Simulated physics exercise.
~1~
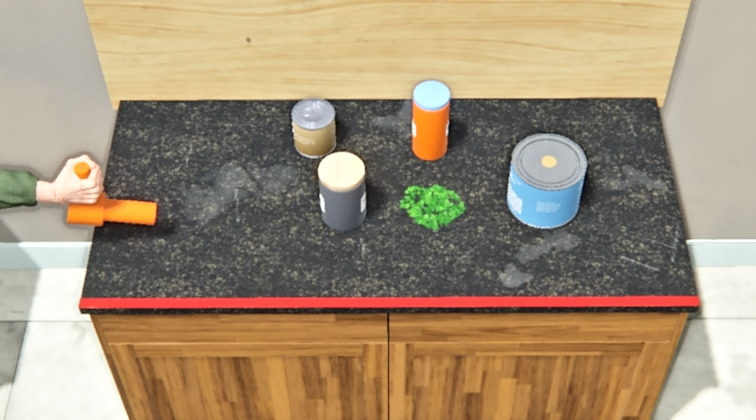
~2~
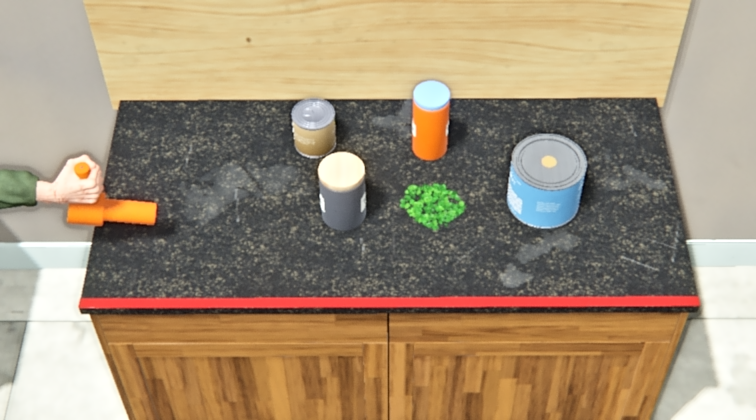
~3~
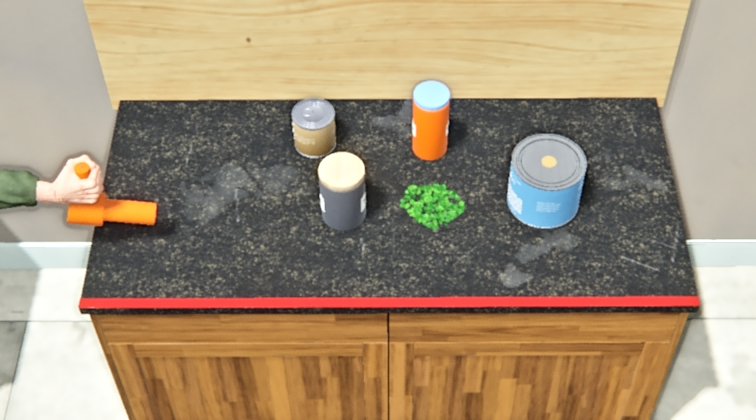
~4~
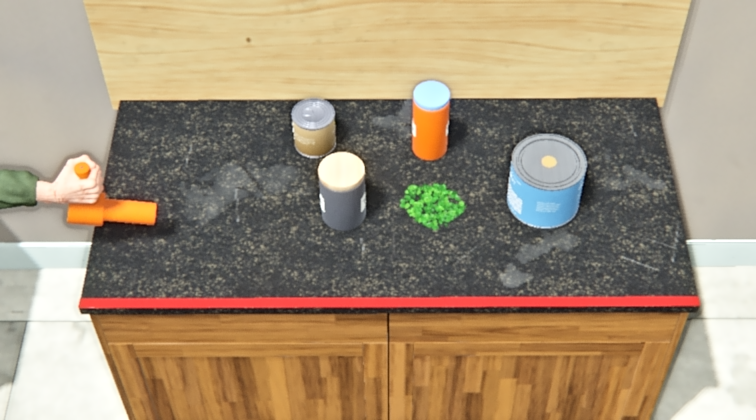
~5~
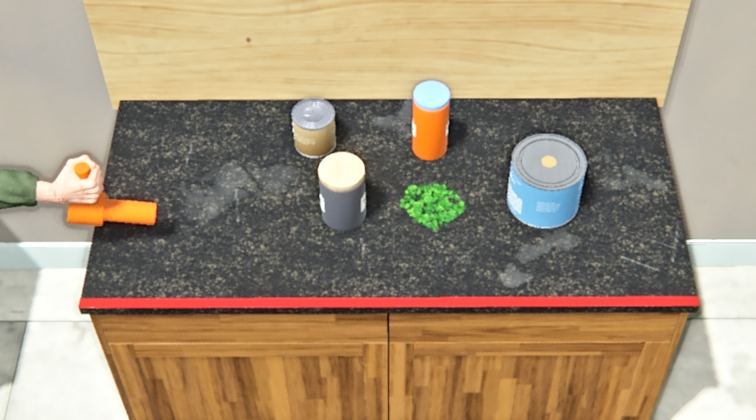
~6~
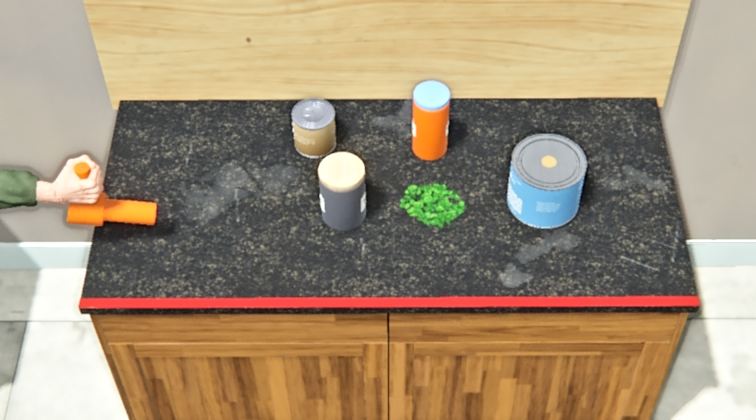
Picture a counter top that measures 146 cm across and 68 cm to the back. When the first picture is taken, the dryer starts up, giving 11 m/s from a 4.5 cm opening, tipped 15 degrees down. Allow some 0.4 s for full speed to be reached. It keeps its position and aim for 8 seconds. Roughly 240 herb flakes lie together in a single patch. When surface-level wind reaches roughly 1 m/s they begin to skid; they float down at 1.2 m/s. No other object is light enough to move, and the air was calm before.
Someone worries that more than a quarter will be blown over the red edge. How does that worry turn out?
It does not come true.
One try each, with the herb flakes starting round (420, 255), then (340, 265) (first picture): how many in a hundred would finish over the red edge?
Results, one try each: 40 %, 80 %.
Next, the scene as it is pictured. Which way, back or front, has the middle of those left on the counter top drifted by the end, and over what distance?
The middle sits nearer the rear edge now, some 15 cm away from where it began.
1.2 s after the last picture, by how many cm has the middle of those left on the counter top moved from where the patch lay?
Around 5 cm from the start.
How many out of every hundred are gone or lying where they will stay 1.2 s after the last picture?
That works out to some 10 %.
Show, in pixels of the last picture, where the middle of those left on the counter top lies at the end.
Centre point: About (515, 161).
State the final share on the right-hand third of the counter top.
50 %.
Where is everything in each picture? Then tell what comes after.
In the first frame, the middle of the herb flakes is near (433, 207), none has stirred yet and the mouth of the dryer is at (155, 214).
In the second frame, the middle of the herb flakes is near (433, 205), none has stirred yet and the red edge is centred on (388, 307).
In the third frame, the middle of the herb flakes is near (433, 205), none has stirred yet, the top of a jar is at (432, 94) and the top of a jar is at (341, 169).
In the fourth frame, the middle of the herb flakes is near (433, 205) and none has stirred yet.
In the fifth frame, the middle of the herb flakes is near (433, 205) and none has stirred yet.
In the sixth frame, the middle of the herb flakes is near (433, 205) and none has stirred yet.
Then, 1.2 s after the last picture the count stands so, 0 % are over the red edge; the middle of those still in play is near (449, 192).
Then, 2.2 s after the last picture the count stands so, 0 % are over the red edge; the middle of those still in play is near (488, 187).
Then, 4.0 s after the last picture the count stands so, 0 % are over the red edge; the middle of those still in play is near (493, 168).
Then, 7.6 s after the last picture, at the end, 0 % are over the red edge; the middle of those still in play is near (515, 161).
